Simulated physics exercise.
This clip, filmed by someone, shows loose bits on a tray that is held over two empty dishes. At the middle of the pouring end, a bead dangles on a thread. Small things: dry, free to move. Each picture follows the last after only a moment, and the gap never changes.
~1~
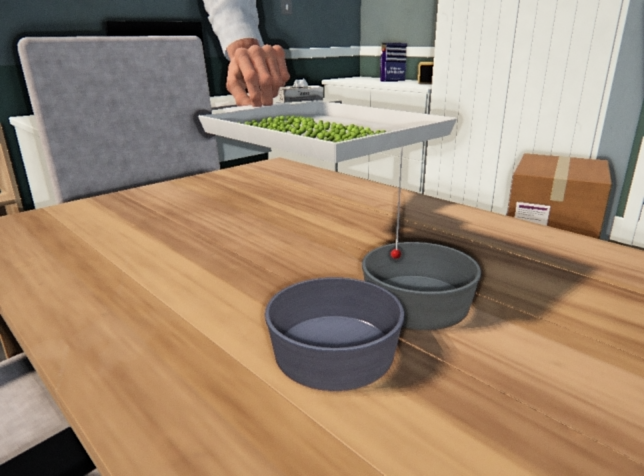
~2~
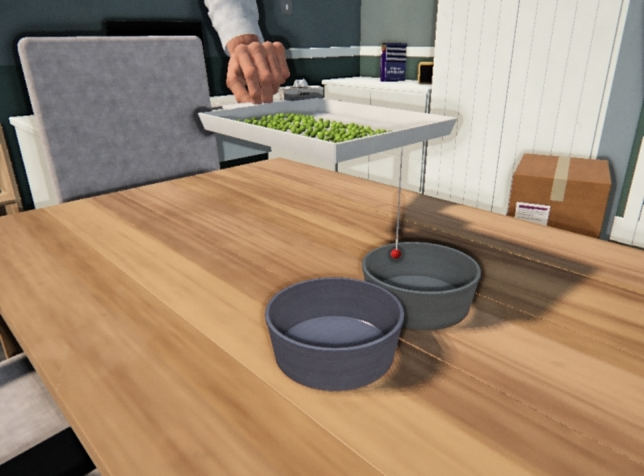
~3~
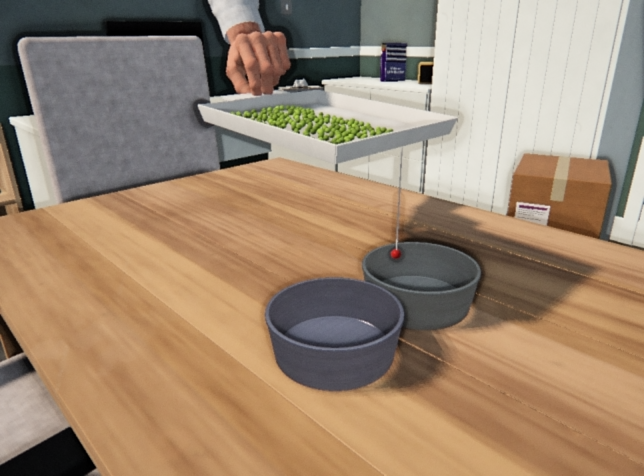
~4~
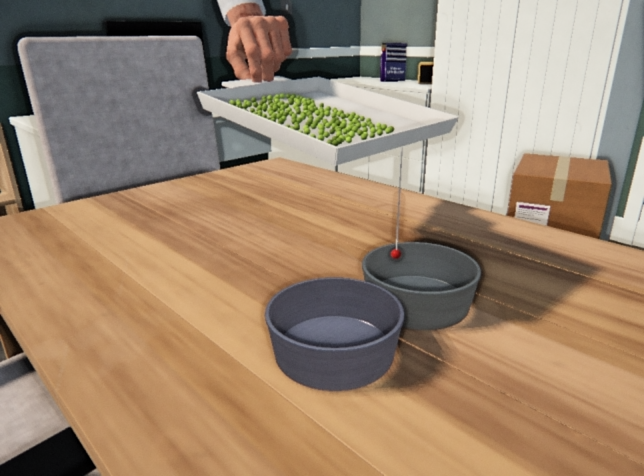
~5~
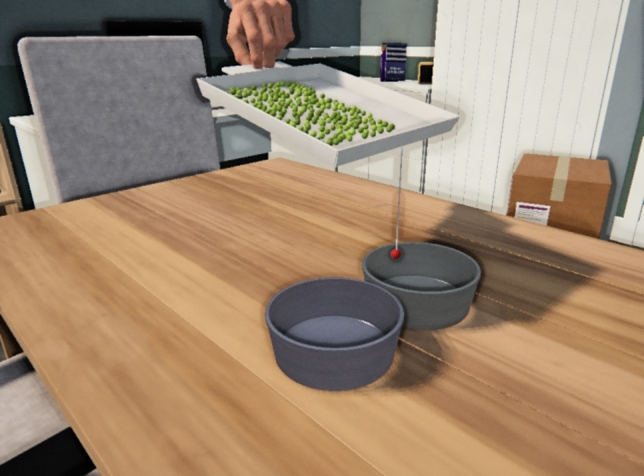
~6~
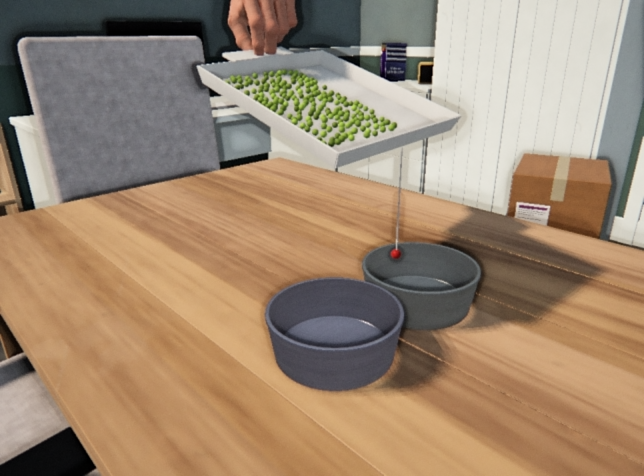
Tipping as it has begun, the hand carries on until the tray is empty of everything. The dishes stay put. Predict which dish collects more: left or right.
The leftmost dish is going to catch more.
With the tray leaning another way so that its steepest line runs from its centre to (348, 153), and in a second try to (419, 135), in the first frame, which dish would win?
Try 1: The left-side dish; try 2: The right-side dish.
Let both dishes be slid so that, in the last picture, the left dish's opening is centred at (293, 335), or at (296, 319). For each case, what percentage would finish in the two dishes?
Roughly 80 %, then roughly 60 %.
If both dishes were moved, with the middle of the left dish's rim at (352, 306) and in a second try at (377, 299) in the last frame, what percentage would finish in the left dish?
The first gives 80 %, the second 90 %.
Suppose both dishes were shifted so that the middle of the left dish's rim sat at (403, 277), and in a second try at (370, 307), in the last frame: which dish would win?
On the first go the left-side one comes out on top, and on the second go the left-side one.
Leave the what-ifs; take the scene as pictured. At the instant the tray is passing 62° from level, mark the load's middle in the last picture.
Close to (362, 144).
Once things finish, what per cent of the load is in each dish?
Left dish: 60; right dish: 20 percent.
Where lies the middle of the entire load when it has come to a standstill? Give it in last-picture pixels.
Centre at rest: Close to (367, 343).
Shortly afterwards, tray tipped steeply; all but a few on the tray; only a few in the left dish; only a few outside both; a little in the air.
Next, tray tipped past a quarter turn; near two thirds on the tray; near a quarter in the left dish; only a few in the right dish; only a few outside both; a little in the air.
Some moments later, tray tipped past a quarter turn; near two thirds in the left dish; near a quarter in the right dish; near a quarter outside both.
In the end, tray tipped past a quarter turn; near two thirds in the left dish; near a quarter in the right dish; near a quarter outside both.
